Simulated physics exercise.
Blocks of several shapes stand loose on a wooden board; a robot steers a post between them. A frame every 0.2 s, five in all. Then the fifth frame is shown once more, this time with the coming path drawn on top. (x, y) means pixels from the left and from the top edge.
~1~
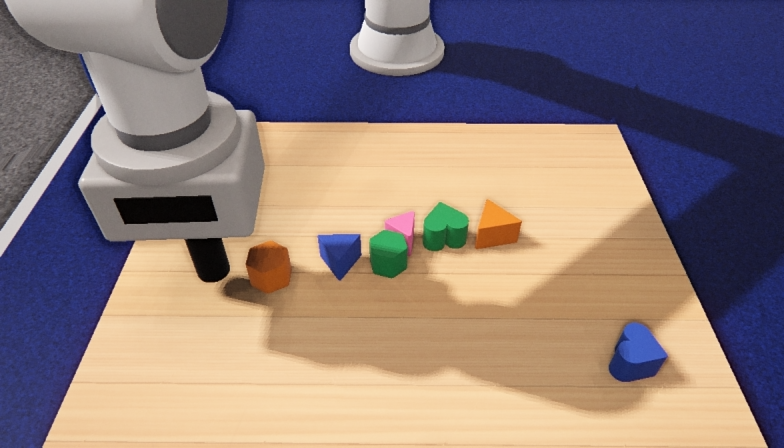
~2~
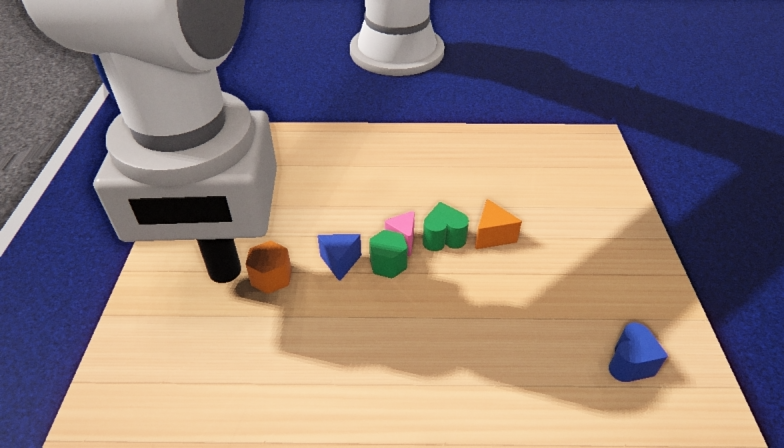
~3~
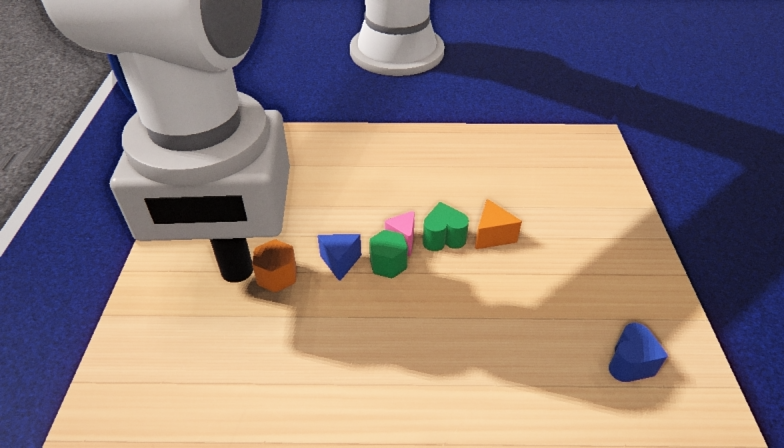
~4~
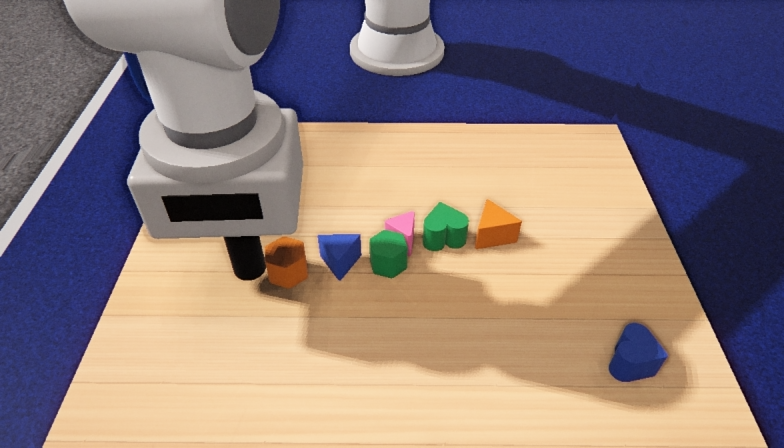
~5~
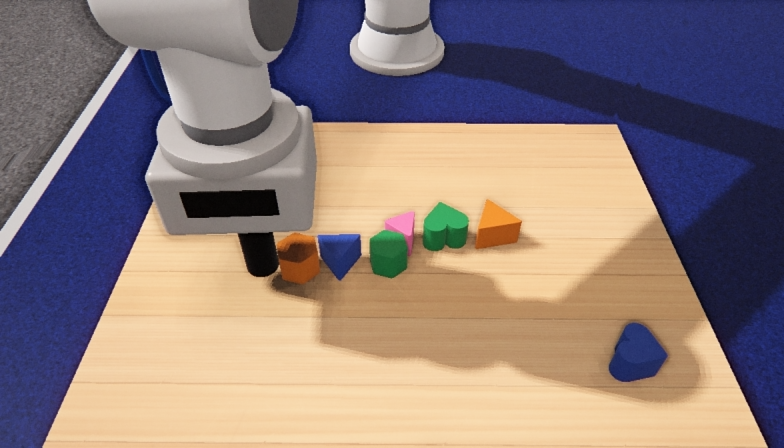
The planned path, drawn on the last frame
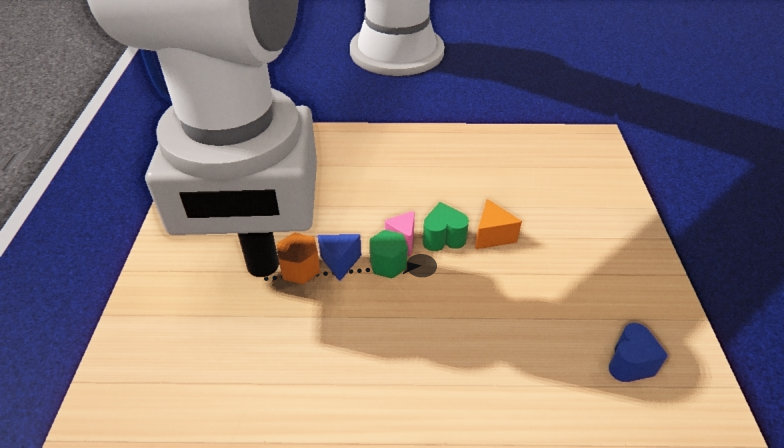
In the video, a robot arm moves its black post rightward over a wooden board with colored blocks, reaching an orange hexagonal block and pushing it a short way right, close to a blue triangular block, while the others stay still.
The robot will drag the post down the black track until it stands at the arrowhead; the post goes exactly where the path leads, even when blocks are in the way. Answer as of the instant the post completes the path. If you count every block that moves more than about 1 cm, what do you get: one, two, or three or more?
Moved: More than two.
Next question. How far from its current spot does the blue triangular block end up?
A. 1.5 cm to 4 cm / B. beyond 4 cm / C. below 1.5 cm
The one that fits is B, beyond 4 cm.
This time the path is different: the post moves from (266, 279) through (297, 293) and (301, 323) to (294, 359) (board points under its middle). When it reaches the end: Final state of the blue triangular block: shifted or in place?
Gets moved.
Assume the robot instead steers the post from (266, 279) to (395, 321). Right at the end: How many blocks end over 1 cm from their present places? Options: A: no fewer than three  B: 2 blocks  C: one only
Letter B.
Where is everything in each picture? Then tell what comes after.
Post tip (214, 271); block tops, orange hexagonal block (267, 256); blue triangular block (339, 243); green hexagonal block (388, 243); pink triangular block (403, 222), in the first frame.
Post (225, 271); blocks unchanged, in the second frame.
Post (238, 271); orange hexagonal block (273, 255), in the third frame.
Post (250, 269); orange hexagonal block (284, 251), in the fourth frame.
Post (263, 266); orange hexagonal block (297, 247); blue triangular block (339, 243); green hexagonal block (388, 243); pink triangular block (403, 222), in the fifth frame.
Path on the board, straight from (266, 279) to (422, 265).
On the path given first. One third of the way, post (318, 261); orange hexagonal block (339, 232), turned 50° anticlockwise; blue triangular block (371, 224), turned 30° clockwise; pink triangular block (406, 221).
Two thirds of the way, post (371, 257); orange hexagonal block (352, 225), turned 75° anticlockwise; blue triangular block (384, 217), turned 20° clockwise; green hexagonal block (403, 241); pink triangular block (418, 212), turned 25° clockwise.
At the end, post (422, 253); orange hexagonal block (352, 225), turned 75° anticlockwise; blue triangular block (384, 217), turned 20° clockwise; green hexagonal block (444, 226), turned 60° anticlockwise; pink triangular block (421, 206), turned 15° anticlockwise.
